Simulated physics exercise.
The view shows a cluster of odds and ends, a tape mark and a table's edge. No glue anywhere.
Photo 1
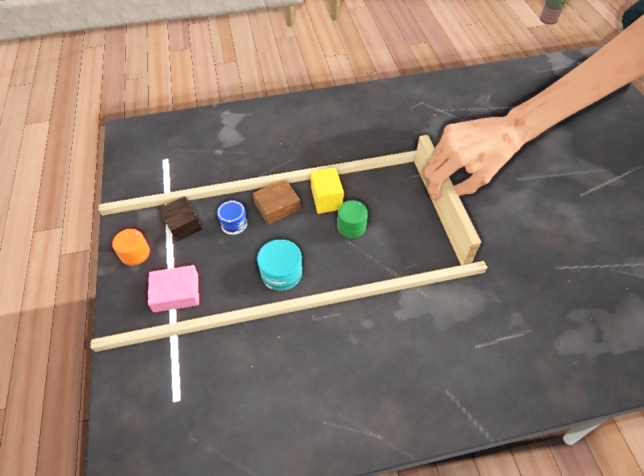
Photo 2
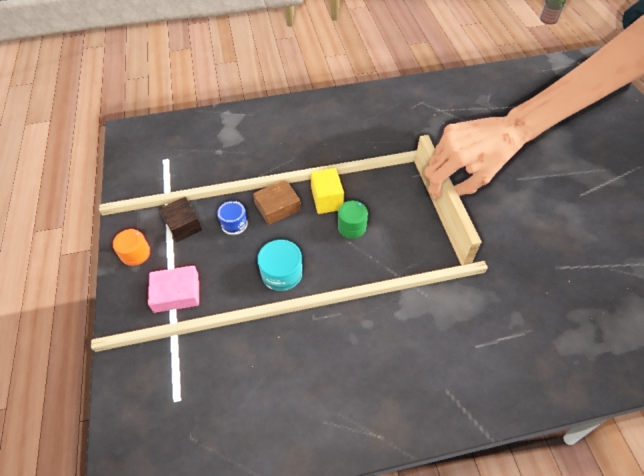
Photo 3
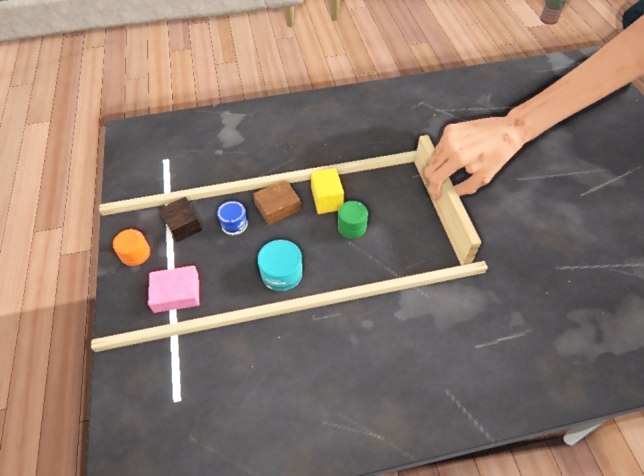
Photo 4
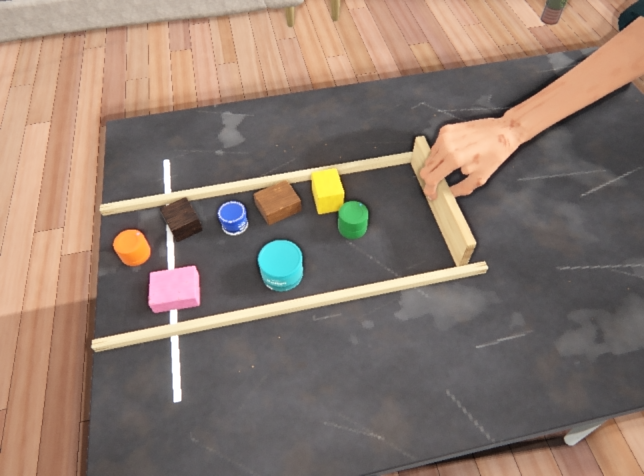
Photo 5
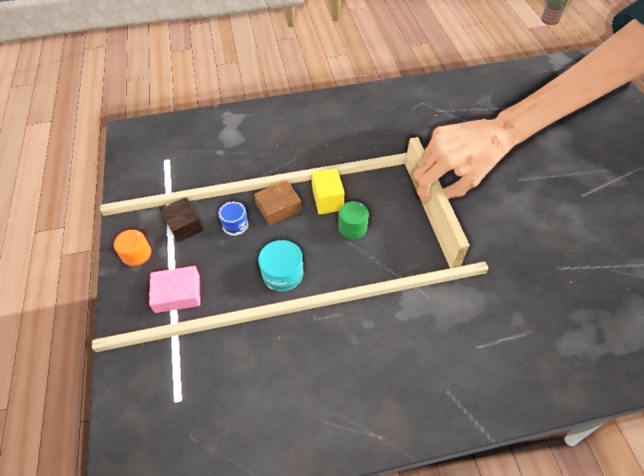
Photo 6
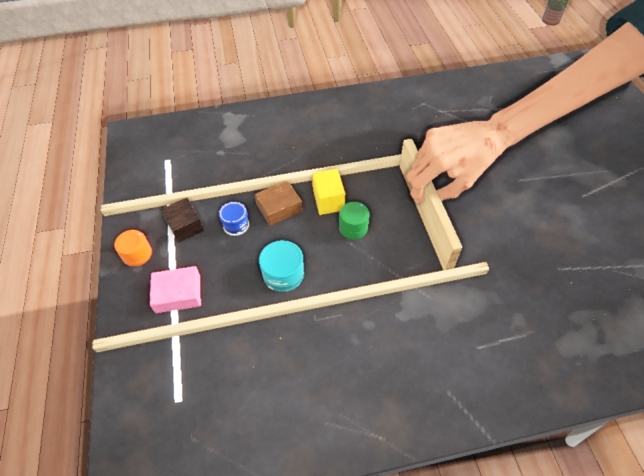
A hand reaches in from the upper right over a dark, scuffed tabletop on a wooden floor, seen from above at an angle. Between two pale wooden rails lie an orange lid and pink and black blocks at the left near a white tape line, then blue, brown, turquoise, yellow and green objects. Gripping an upright board, the hand slides it slightly left along the rails, while the objects and view stay practically still.
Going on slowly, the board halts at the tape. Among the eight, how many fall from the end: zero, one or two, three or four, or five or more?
The count that falls off is a single one or a pair.
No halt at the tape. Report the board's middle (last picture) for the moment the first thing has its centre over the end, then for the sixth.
First about (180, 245), next about (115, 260).
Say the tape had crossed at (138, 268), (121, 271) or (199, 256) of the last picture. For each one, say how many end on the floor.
Per try: 4; 5; 0.
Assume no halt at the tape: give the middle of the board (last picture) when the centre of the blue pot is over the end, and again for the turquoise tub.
Approx. (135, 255) / approx. (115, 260) for the other.
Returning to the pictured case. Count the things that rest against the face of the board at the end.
Tally at the end: 3.
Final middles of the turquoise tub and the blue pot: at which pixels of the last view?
The turquoise tub comes to rest at (149, 292), and the blue pot comes to rest at (131, 250).
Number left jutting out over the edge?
I'd put it at 2.
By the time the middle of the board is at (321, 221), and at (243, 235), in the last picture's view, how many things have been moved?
3 and 6.
Soon after, none off yet; orange lid at rest near (133, 248); pink block at rest near (176, 289); black block at rest near (183, 220).
After that, none off yet; orange lid at rest near (133, 248); pink block at rest near (176, 289); black block moving near (173, 220).
And then, none off yet; orange lid at rest near (131, 250); pink block displaced a little near (155, 293); black block displaced about its own width near (132, 225).
In the end, the number that fall off is one or two; gone, black block.
